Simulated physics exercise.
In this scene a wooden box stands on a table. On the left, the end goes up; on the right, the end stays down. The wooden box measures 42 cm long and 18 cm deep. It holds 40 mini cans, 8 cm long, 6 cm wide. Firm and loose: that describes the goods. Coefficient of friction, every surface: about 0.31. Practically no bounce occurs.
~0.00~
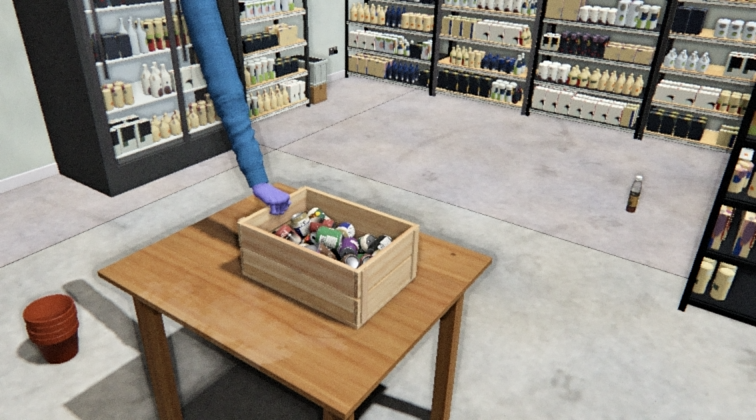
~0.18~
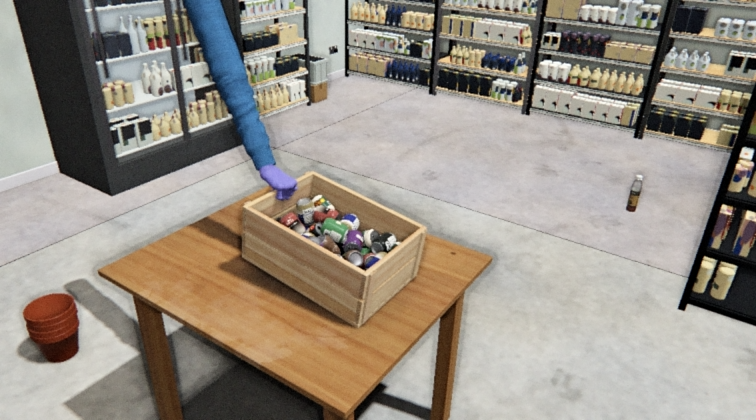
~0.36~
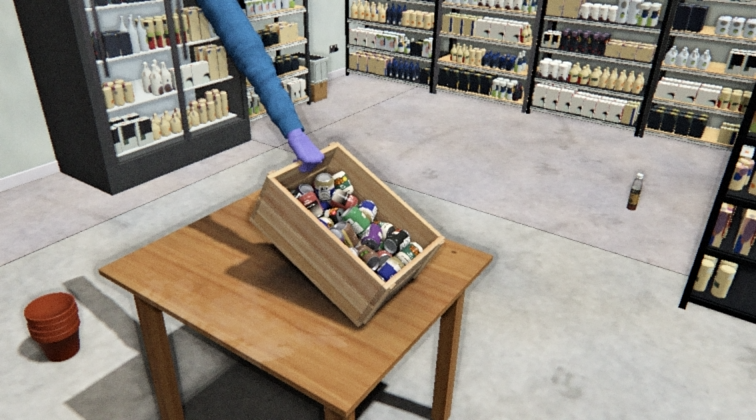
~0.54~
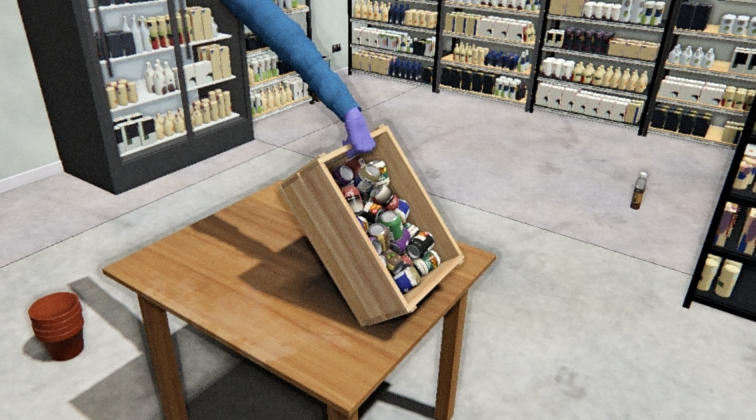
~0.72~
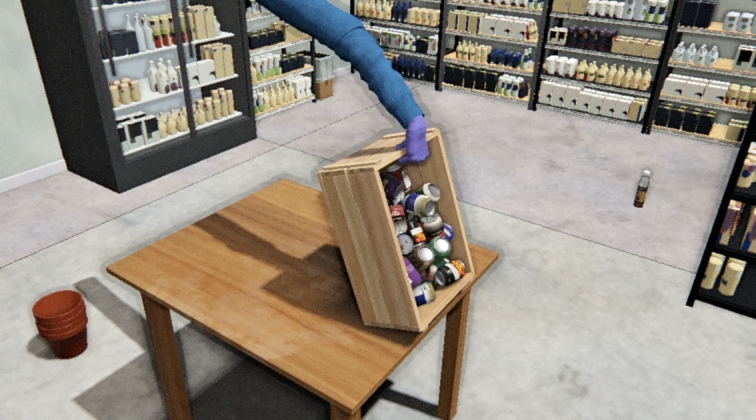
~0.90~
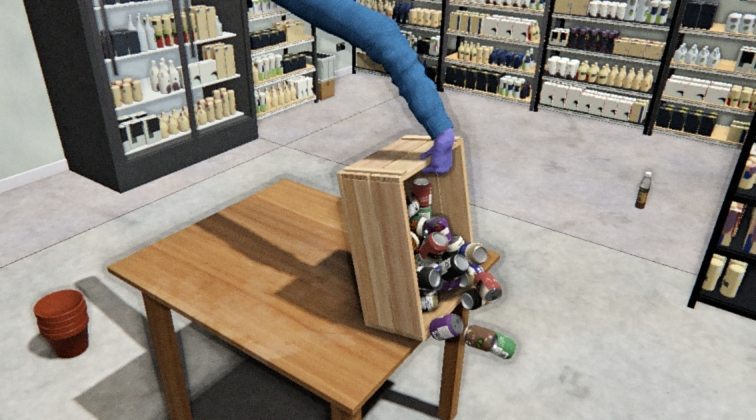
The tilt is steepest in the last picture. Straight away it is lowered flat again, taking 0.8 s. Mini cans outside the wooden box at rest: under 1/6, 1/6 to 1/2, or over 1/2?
1/6 to 1/2.
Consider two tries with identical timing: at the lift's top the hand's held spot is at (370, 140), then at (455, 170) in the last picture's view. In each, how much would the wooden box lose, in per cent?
Wooden box: 0 %, then 60 %.
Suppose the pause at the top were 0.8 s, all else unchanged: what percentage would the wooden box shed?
Wooden box: 50%.
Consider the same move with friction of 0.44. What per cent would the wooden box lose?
Wooden box 40 per cent.
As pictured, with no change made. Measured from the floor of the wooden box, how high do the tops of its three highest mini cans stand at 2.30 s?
Roughly 15 centimetres.
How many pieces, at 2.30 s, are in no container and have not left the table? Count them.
I'd say close to 0 in all.
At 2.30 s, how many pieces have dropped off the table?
Roughly 16.
After 1.12 s, tilt 64°; wooden box 30 in, 10 out.
After 1.41 s, tilt 23°; wooden box 24 in, 16 out.
After 1.80 s, tilt 0°; wooden box 24 in, 16 out.
When it is over (at 2.30 s), wooden box 24 in, 16 out. Asked share, 16 of 40, 40 per cent.
